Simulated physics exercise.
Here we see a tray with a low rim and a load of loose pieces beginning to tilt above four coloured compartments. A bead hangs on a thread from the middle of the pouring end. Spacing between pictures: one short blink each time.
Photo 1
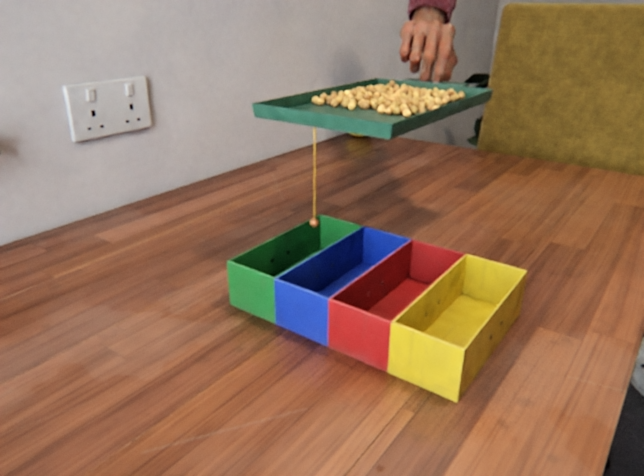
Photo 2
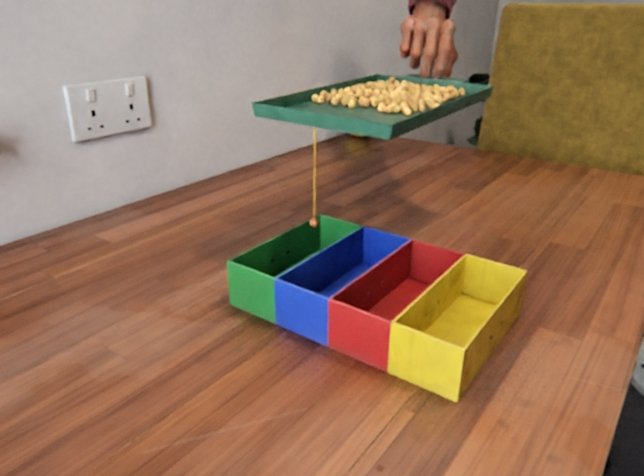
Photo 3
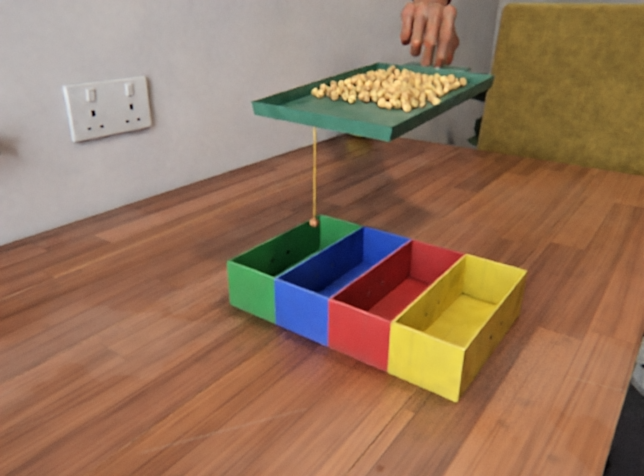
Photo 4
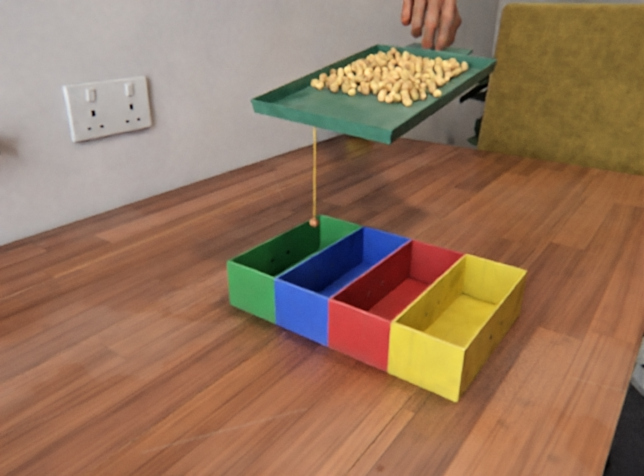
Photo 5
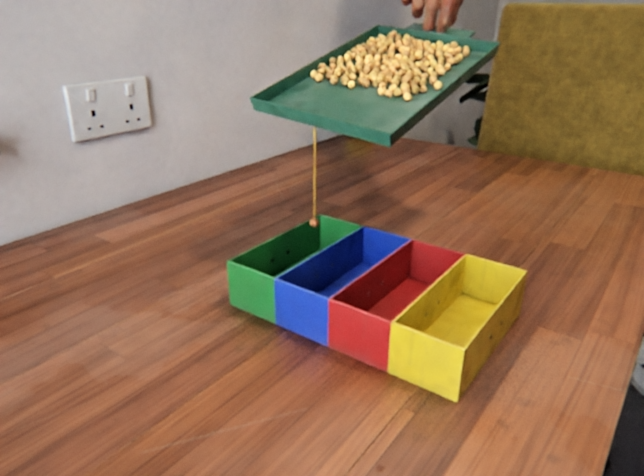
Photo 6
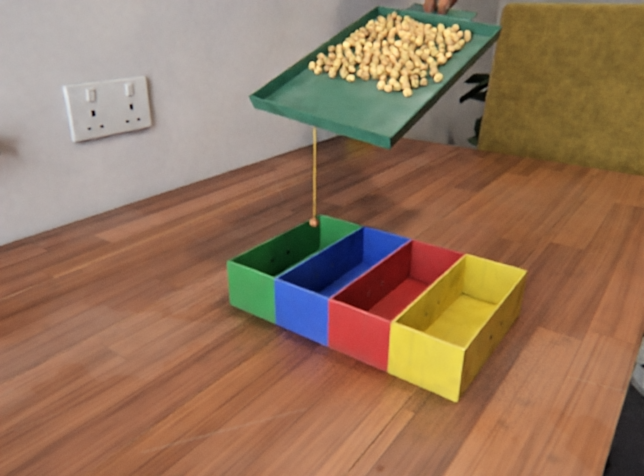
On a wooden tabletop, a hand raising the back of a green tray of chickpeas, tilting it above four coloured compartments.
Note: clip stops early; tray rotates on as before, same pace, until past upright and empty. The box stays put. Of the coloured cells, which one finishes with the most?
The blue cell finishes with the most.
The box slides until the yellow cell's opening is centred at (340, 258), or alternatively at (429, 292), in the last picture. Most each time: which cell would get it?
The first try: That yellow cell. The second: The red cell.
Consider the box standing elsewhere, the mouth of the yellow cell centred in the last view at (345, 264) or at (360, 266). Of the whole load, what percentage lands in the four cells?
Well, you'd get about 90 per cent and then about 100 per cent.
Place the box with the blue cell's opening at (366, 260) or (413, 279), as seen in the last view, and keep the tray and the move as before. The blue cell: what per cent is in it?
60 %, 10 %.
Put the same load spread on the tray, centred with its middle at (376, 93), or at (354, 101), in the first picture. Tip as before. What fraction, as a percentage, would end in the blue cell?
Near 50 and 60 percent respectively.
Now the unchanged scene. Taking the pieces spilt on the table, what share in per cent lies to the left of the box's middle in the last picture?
Roughly 100 in a hundred.
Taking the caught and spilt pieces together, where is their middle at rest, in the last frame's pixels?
The centre comes to rest close to (332, 304).
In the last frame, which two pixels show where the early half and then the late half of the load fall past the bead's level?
Around (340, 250) first; around (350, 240) second.
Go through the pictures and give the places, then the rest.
The first frame shows corners of the pouring end near (254, 103) and (391, 123), level; middle of the load near (391, 97), dried chickpeas; bead on its thread near (315, 222); green cell near (252, 287); blue cell near (301, 307); red cell near (359, 330); yellow cell near (425, 356).
The second frame shows corners of the pouring end near (254, 103) and (391, 124), level; middle of the load near (391, 95).
The third frame shows corners of the pouring end near (254, 101) and (391, 126), tipped barely, lowest at the right corner; middle of the load near (391, 86).
The fourth frame shows corners of the pouring end near (253, 99) and (390, 129), tipped a little, lowest at the right corner; middle of the load near (392, 74).
The fifth frame shows corners of the pouring end near (252, 97) and (390, 133), tipped clearly, lowest at the right corner; middle of the load near (392, 61).
The sixth frame shows corners of the pouring end near (252, 95) and (390, 136), tipped clearly, lowest at the right corner; middle of the load near (392, 49); green cell near (252, 287); blue cell near (301, 307); red cell near (359, 330); yellow cell near (425, 356).
Shortly afterwards, tray tipped steeply; the bulk on the tray; only a few in the red cell; only a few in the blue cell; near a quarter falling or outside the box.
Next, tray tipped past a quarter turn; near half on the tray; near a third in the blue cell; a little in the red cell; a little in the green cell; only a few in the yellow cell; a little falling or outside the box.
Some moments later, tray tipped past a quarter turn; near half in the blue cell; near a quarter in the red cell; near a quarter in the green cell; only a few in the yellow cell; a little falling or outside the box.
In the end, tray tipped past a quarter turn; near half in the blue cell; near a quarter in the red cell; near a quarter in the green cell; only a few in the yellow cell; a little outside the box.
